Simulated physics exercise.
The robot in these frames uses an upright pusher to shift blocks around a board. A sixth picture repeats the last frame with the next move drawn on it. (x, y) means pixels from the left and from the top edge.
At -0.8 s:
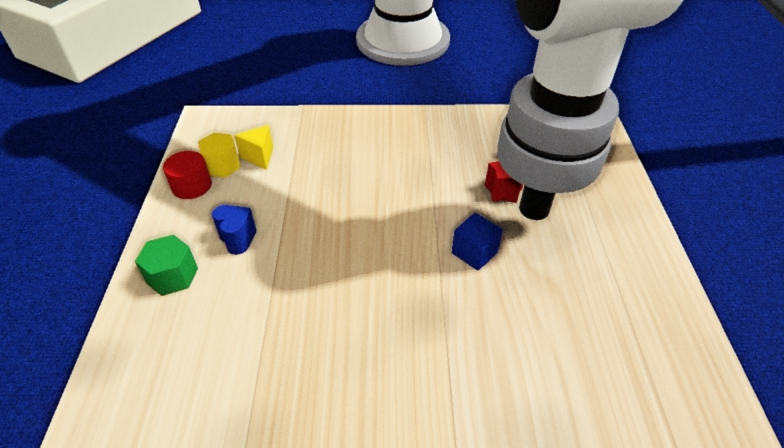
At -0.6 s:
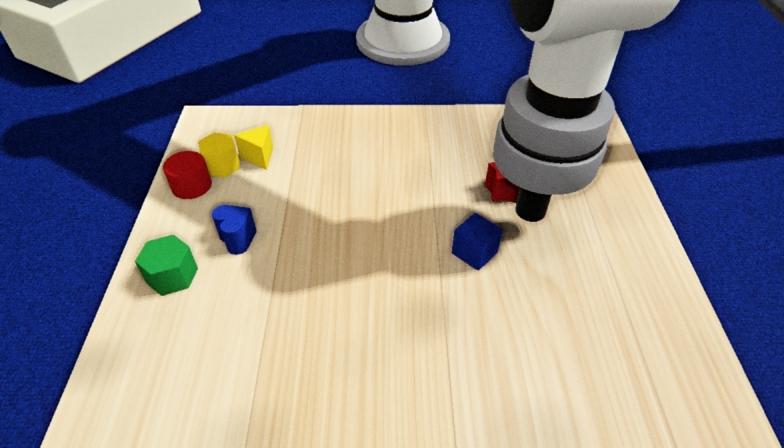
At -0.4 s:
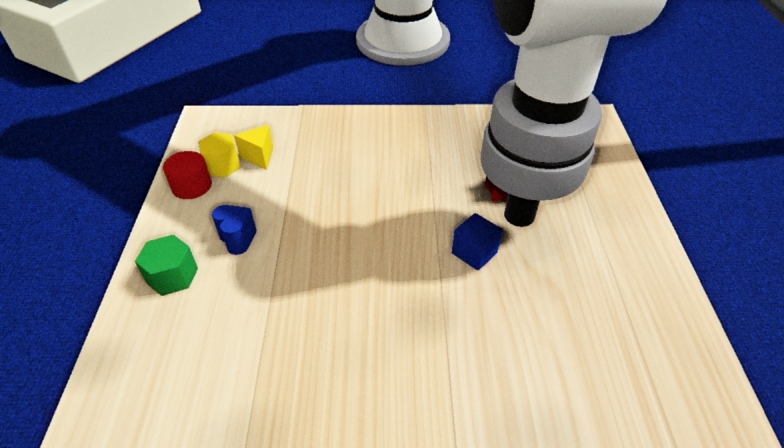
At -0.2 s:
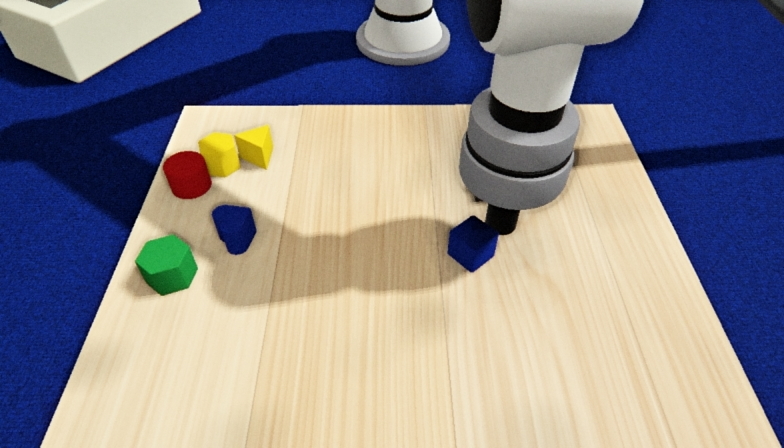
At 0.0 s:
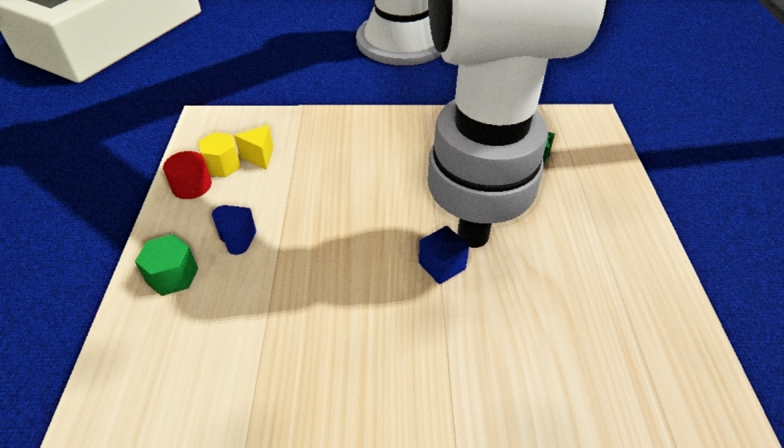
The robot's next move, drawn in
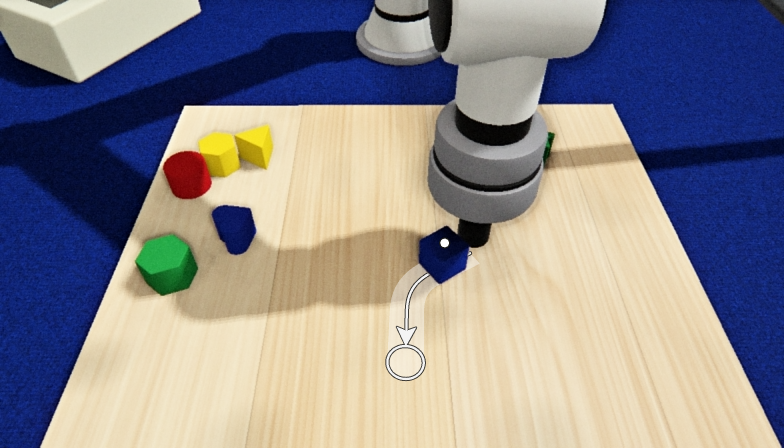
To begin with, a robot arm with an upright pusher stands just right of a blue block on a wooden board, while other colored blocks sit at the left. The pusher moves left and slightly nearer, meets the blue block, then pushes it a short way left and toward the viewer.
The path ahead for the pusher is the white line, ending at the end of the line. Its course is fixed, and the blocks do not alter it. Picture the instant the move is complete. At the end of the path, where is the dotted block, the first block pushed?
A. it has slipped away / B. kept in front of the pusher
A.
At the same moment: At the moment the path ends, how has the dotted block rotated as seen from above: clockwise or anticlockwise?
It turns clockwise.
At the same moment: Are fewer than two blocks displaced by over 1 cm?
I'd say yes.
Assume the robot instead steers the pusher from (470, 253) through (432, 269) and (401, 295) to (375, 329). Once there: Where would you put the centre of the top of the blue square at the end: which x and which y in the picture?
It is going to be at (349, 283).
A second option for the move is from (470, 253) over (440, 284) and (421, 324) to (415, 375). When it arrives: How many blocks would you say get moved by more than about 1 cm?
I expect one block to move.
The drawn path runs from (470, 253) by way of (428, 274) and (407, 312) to (406, 362); the dot is on the blue square.
The first path, step by step. One third of the way, pusher at (429, 258); blue square at (396, 261), turned 20° clockwise.
Two thirds of the way, pusher at (407, 296); blue square at (371, 275), turned 55° clockwise.
At the end, pusher at (406, 347); blue square at (371, 275), turned 55° clockwise.
